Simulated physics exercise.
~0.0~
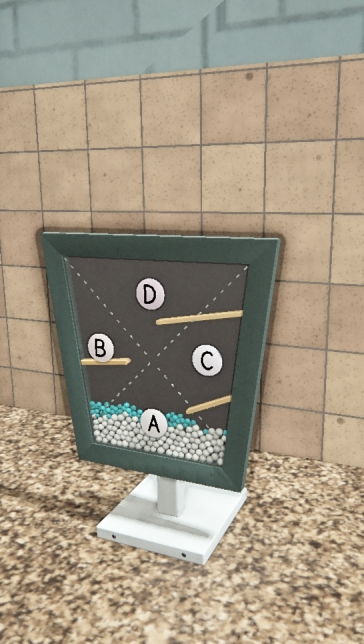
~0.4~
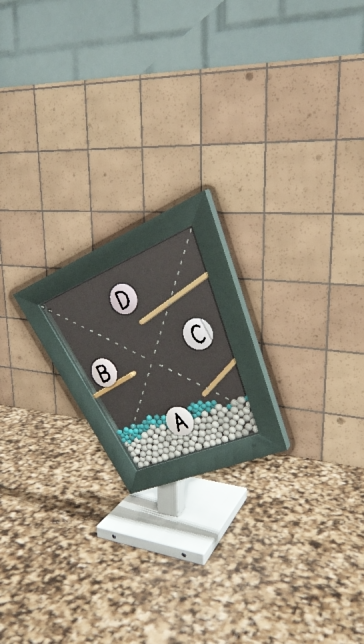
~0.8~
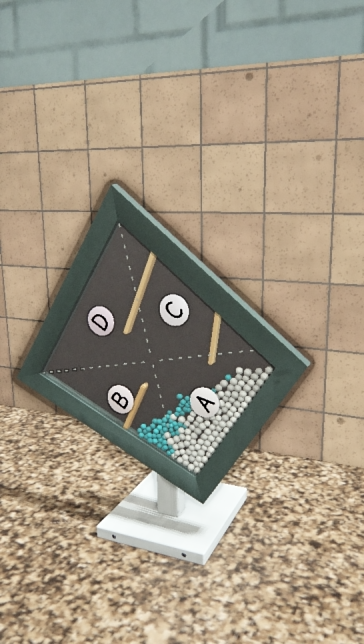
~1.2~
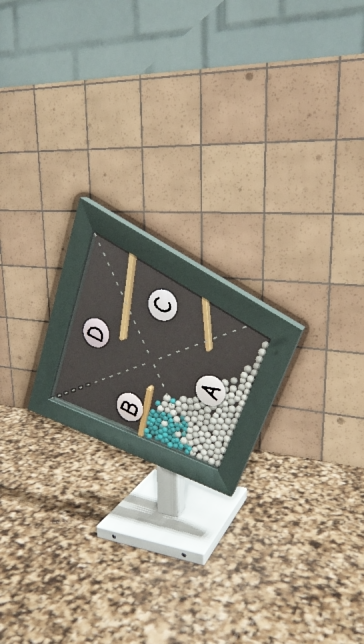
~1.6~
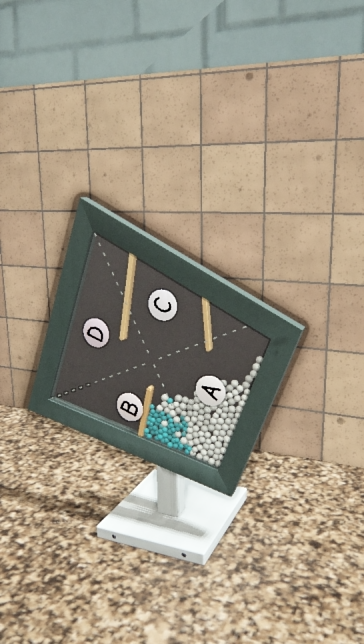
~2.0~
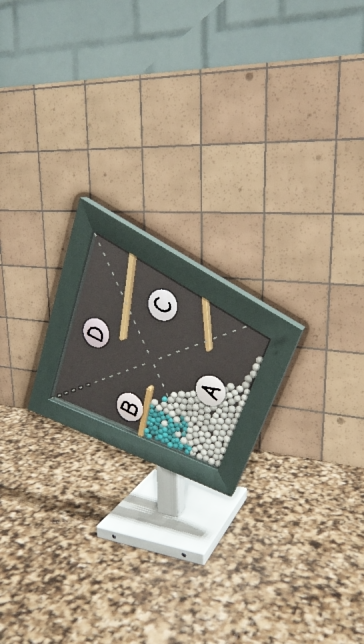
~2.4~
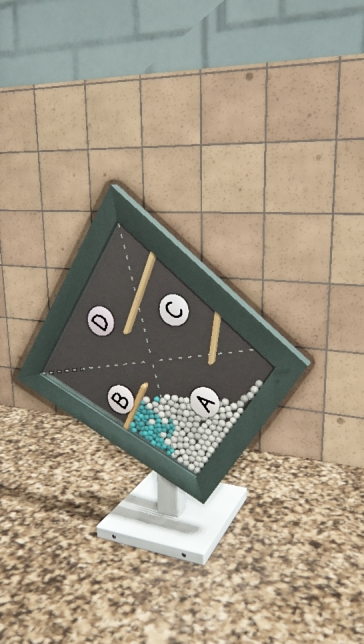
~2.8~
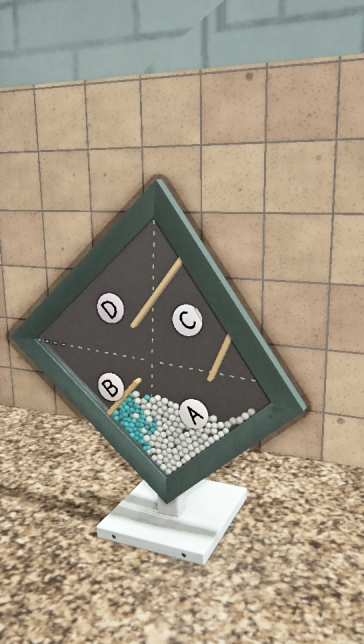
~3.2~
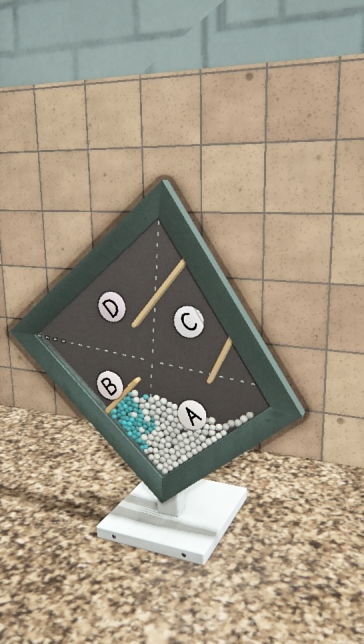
On a speckled counter against a tiled wall, a green-framed case of white and turquoise beads tipped far anticlockwise, paused, then swung partway back, its beads sliding right and then leftward until most of the turquoise ones lay in the wedge marked B.
